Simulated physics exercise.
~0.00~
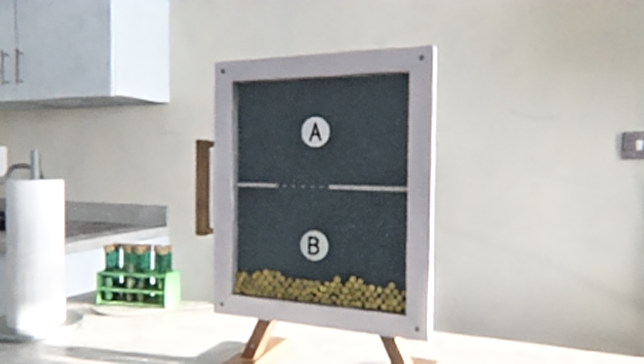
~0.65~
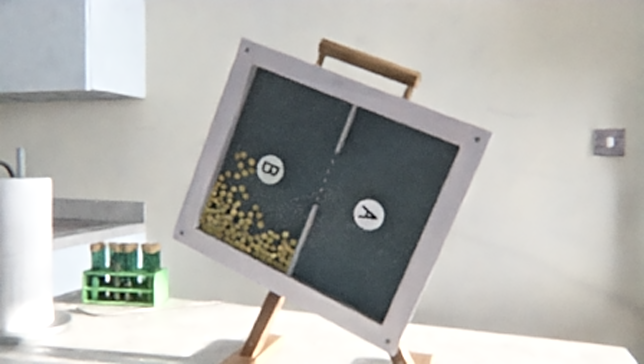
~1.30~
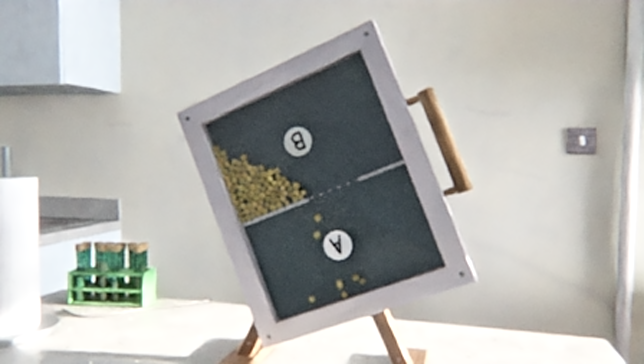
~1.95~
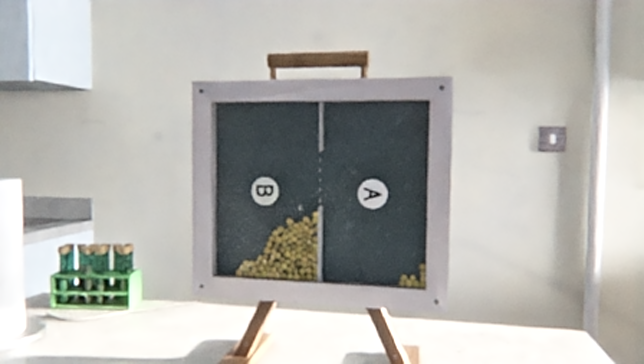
To begin with, a pale-framed display case stands upright on a wooden stand, with yellowish chickpeas lying along the bottom of chamber B, beneath chamber A. The case turns clockwise, bringing B round to the left, and the chickpeas slide and tumble into its lower corner. It keeps turning until B is tilted above A, where most of the chickpeas heap against the divider while a few drop through the gap into A. Then the case swings back anticlockwise and ends on its side, handle on top, with a large sloping pile in B and a small cluster in A's lower right corner.
